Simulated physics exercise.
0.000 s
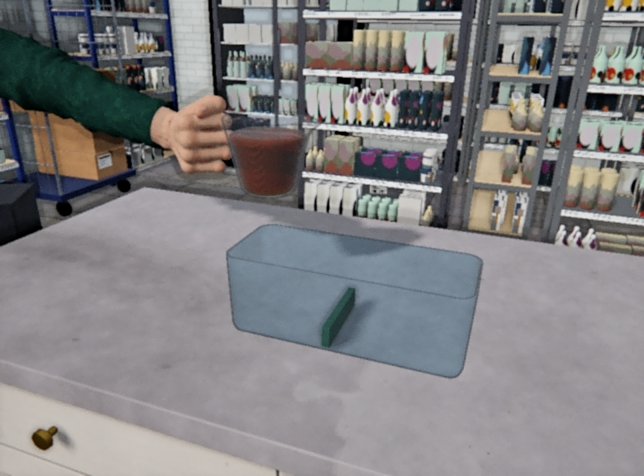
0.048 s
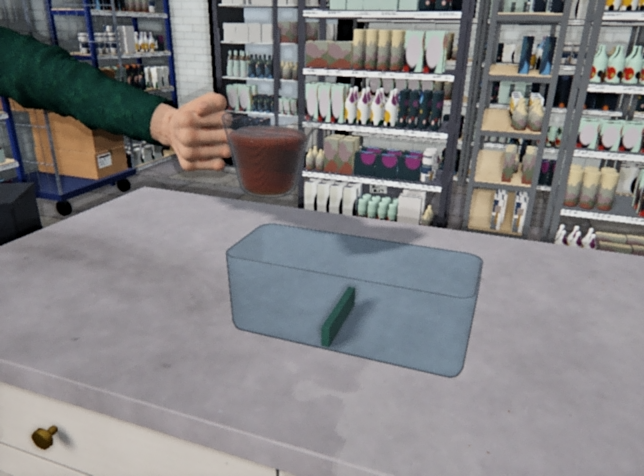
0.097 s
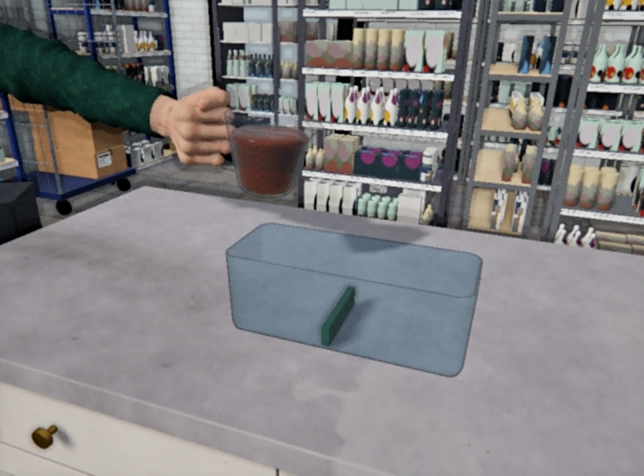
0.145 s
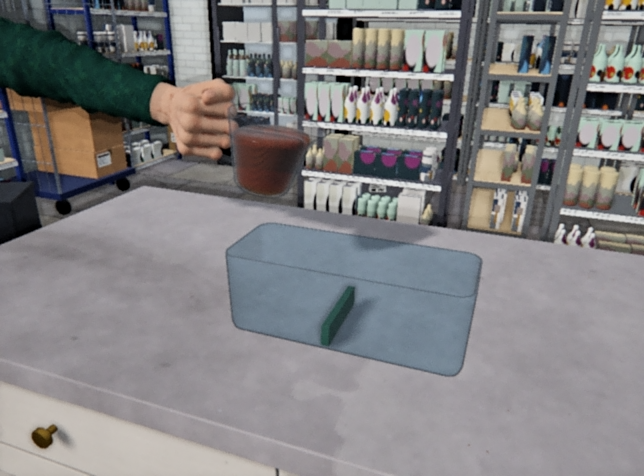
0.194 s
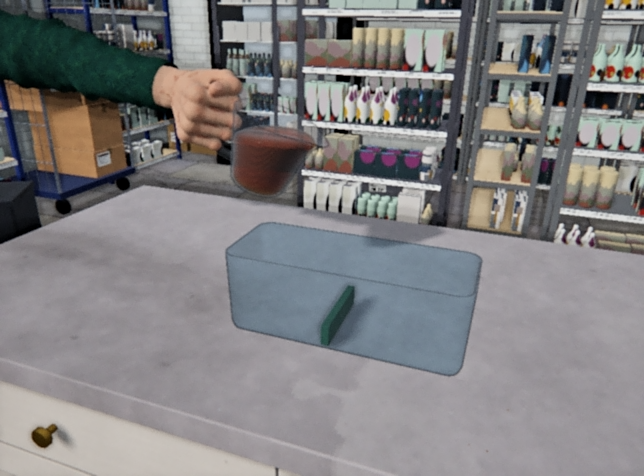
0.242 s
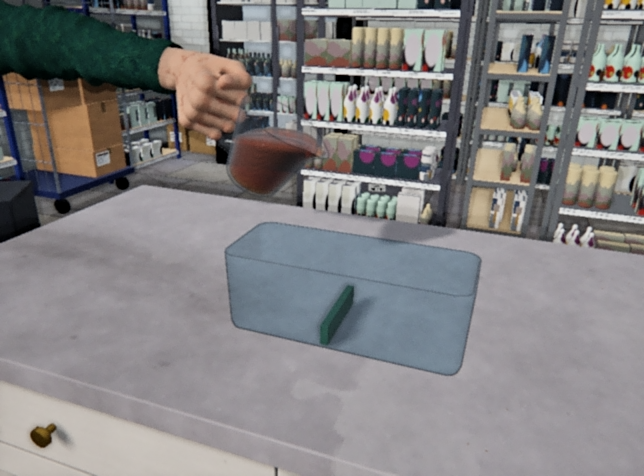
At the start, a hand in a dark green sleeve holds a clear jug of reddish-brown liquid upright above an empty, see-through oblong basin with a low green divider on its floor. The hand then gradually leans the jug to the right, and the liquid shifts toward its right rim.
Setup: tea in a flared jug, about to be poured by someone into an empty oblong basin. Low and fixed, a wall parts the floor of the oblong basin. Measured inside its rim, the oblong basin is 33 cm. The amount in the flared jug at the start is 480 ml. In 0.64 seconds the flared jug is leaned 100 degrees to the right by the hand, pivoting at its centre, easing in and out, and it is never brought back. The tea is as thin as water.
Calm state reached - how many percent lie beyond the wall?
73 percent, roughly.
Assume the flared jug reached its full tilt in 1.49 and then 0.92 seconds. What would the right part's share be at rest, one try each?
Try 1: Approx. 80 %; try 2: Approx. 75 %.
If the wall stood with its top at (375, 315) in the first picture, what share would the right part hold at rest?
Roughly 10 %.
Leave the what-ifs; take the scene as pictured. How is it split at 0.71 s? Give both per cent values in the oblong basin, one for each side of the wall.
About 20 % left, 66 % right.
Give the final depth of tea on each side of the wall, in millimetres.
Final reading - left some 8 mm, right some 16 mm.
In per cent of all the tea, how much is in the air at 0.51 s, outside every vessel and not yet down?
It comes to about 28 percent.
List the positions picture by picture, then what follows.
The first frame shows tilt 0°; pouring edge (321, 123); surface from (236, 130) to (306, 137); the oblong basin's rim runs from (245, 239) to (480, 278); the wall's top is at (340, 307).
The second frame shows tilt 1°; pouring edge (322, 124); surface from (236, 129) to (306, 136).
The third frame shows tilt 6°; pouring edge (324, 129); surface from (237, 128) to (307, 137).
The fourth frame shows tilt 12°; pouring edge (326, 136); surface from (239, 128) to (311, 139).
The fifth frame shows tilt 21°; pouring edge (329, 146); surface from (241, 131) to (317, 142).
The sixth frame shows tilt 31°; pouring edge (329, 158); surface from (241, 135) to (326, 149).
By 0.51 s the tilt is 90° and 45 per cent is still to pour, 1 is left of the wall and 26 right of it.
By 0.71 s the tilt is 100° and 6 per cent is still to pour, 20 is left of the wall and 66 right of it.
By 0.92 s the tilt is 100° and 0 per cent is still to pour, 26 is left of the wall and 73 right of it.
By 1.14 s the tilt is 100° and 0 per cent is still to pour, 26 is left of the wall and 73 right of it.
At rest 26 per cent lies left of the wall, 73 right of it and 1 outside.
